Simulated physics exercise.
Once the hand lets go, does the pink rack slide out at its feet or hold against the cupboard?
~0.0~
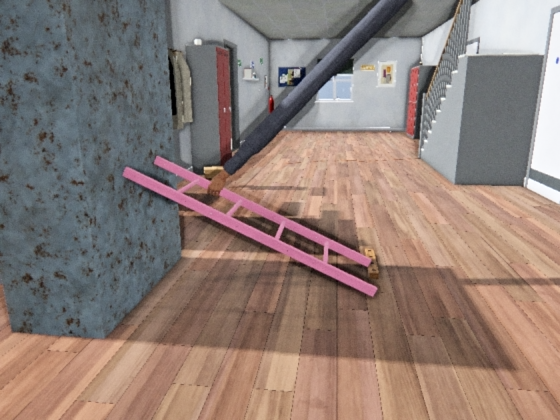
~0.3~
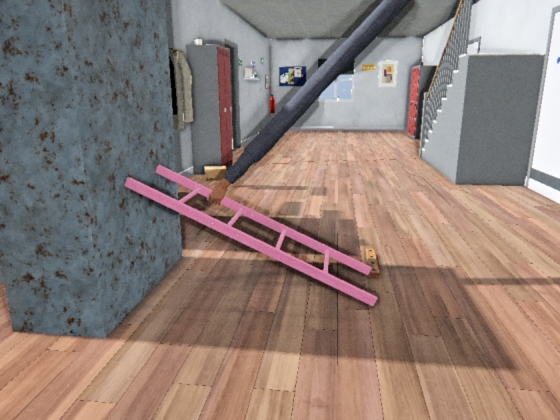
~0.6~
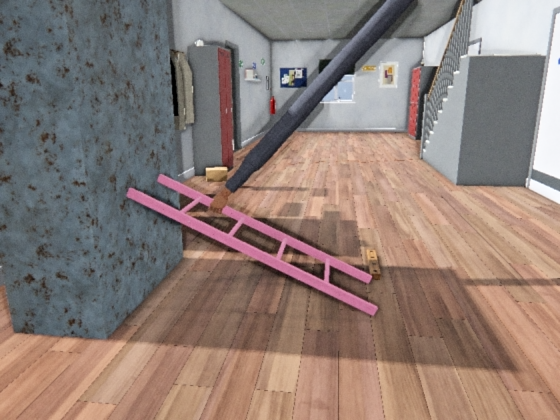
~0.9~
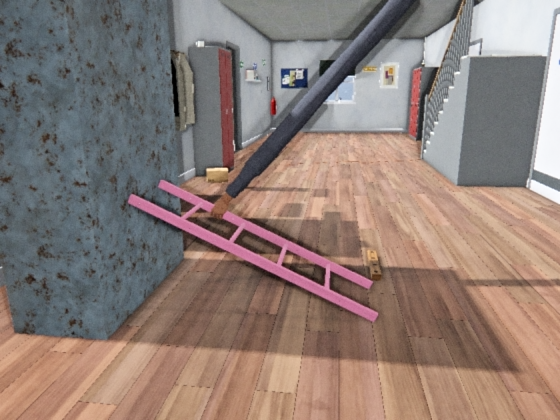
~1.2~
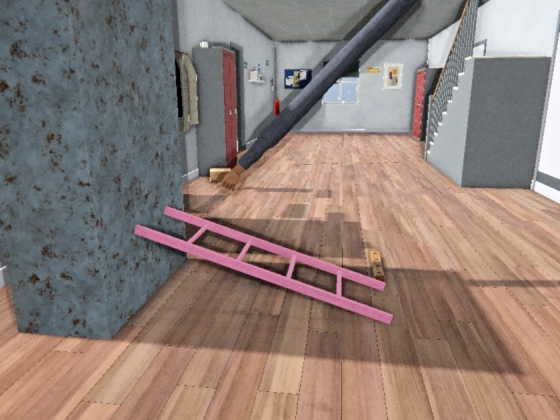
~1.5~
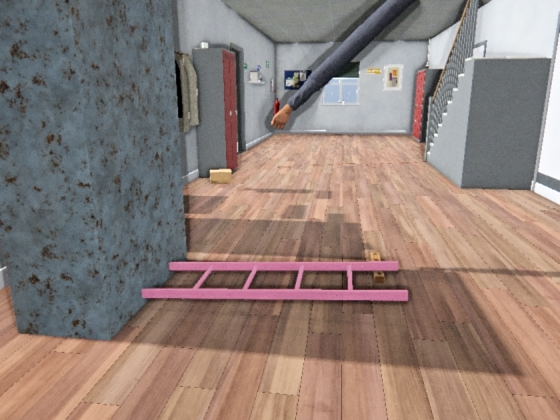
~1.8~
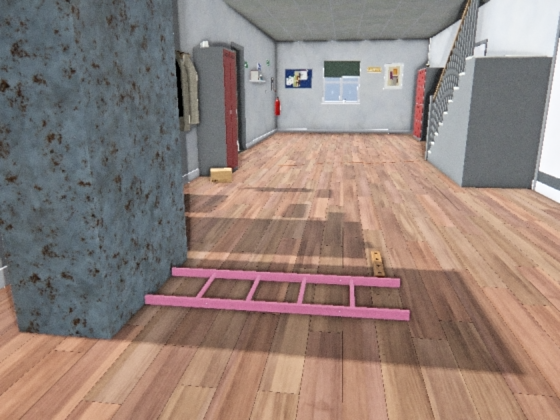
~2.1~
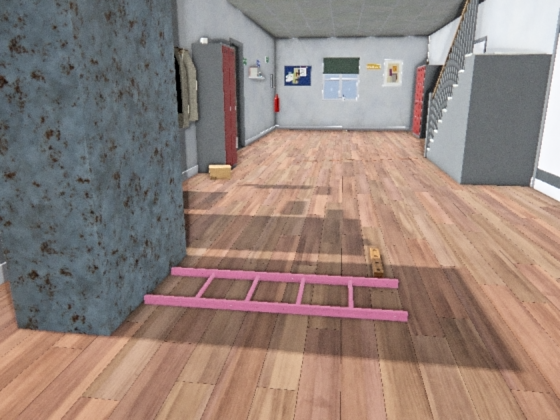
It slides out at its feet, dropping down beside the cupboard and ending flat on the wooden floor.
Wood-floored hallway, a dark-sleeved arm leaning a pink rack against a mottled cupboard and drawing back, the rack sliding down flat.
